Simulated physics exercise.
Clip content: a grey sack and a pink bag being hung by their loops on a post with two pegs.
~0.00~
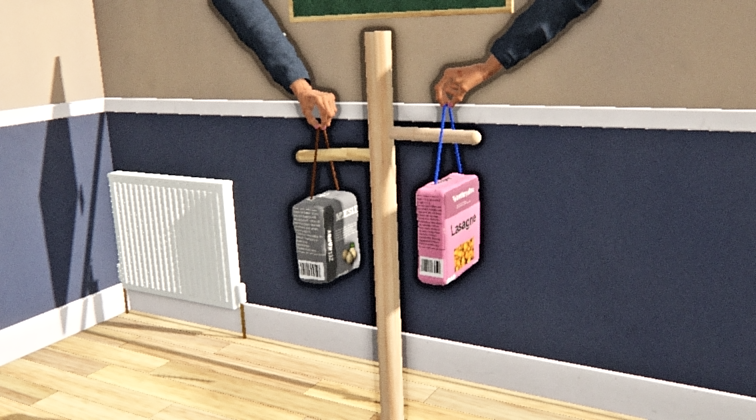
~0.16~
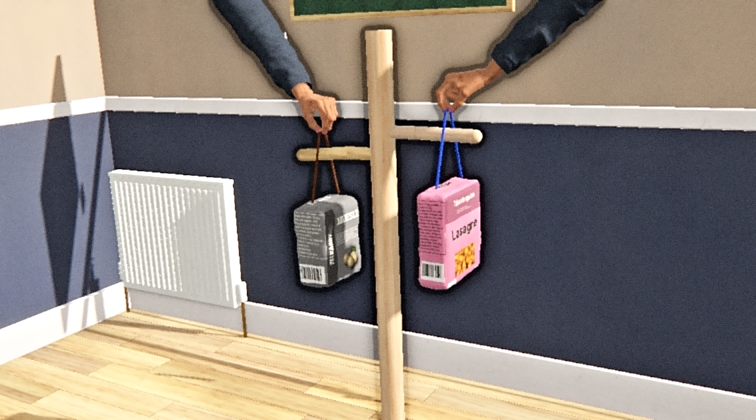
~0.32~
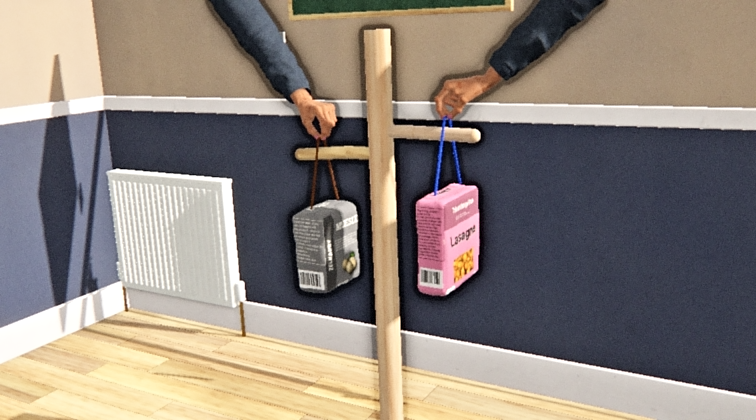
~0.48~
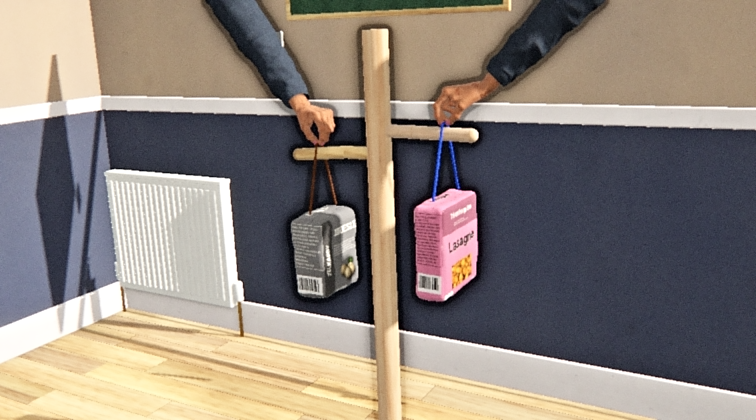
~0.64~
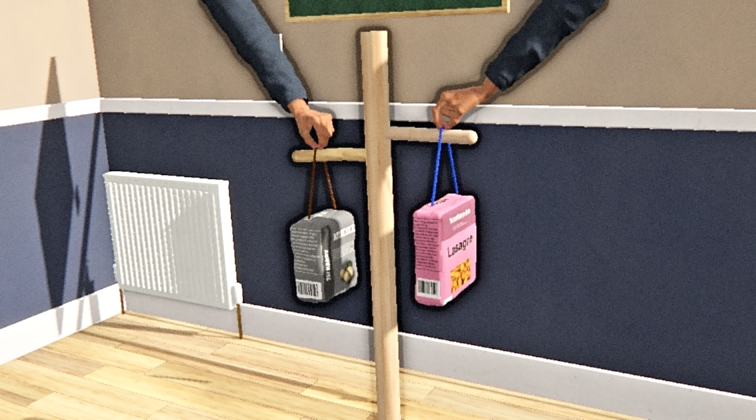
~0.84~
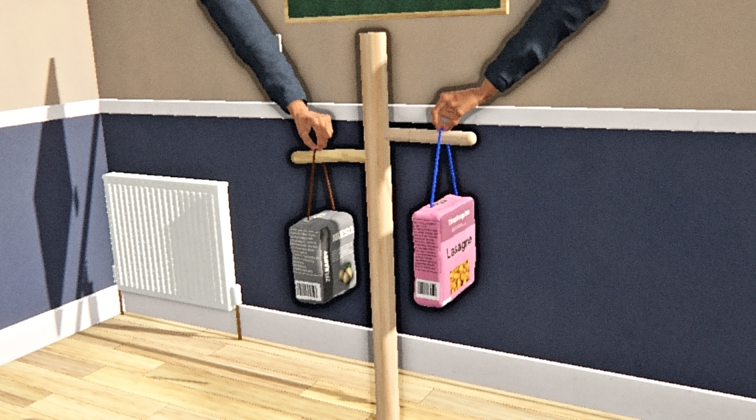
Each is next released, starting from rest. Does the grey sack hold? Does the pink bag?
In the end the grey sack does not fall, the pink bag does not fall.
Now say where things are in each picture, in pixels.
Grey sack (327, 237); pink bag (449, 227); left peg tip (302, 156); right peg tip (474, 138), in the first frame.
Grey sack (328, 241); pink bag (450, 232), in the second frame.
Grey sack (327, 246); pink bag (449, 238), in the third frame.
Grey sack (326, 251); pink bag (447, 244), in the fourth frame.
Grey sack (325, 256); pink bag (446, 248), in the fifth frame.
Grey sack (324, 257); pink bag (445, 250); left peg tip (297, 158), about level; right peg tip (469, 139), about level, in the sixth frame.
By 1.20 s, grey sack on its peg near (323, 258); pink bag on its peg near (445, 251).
By 1.62 s, grey sack on its peg near (321, 258); pink bag on its peg near (443, 252).
When it is over, grey sack on its peg near (322, 258); pink bag on its peg near (444, 251). The grey sack stays hanging and the pink bag holds on.
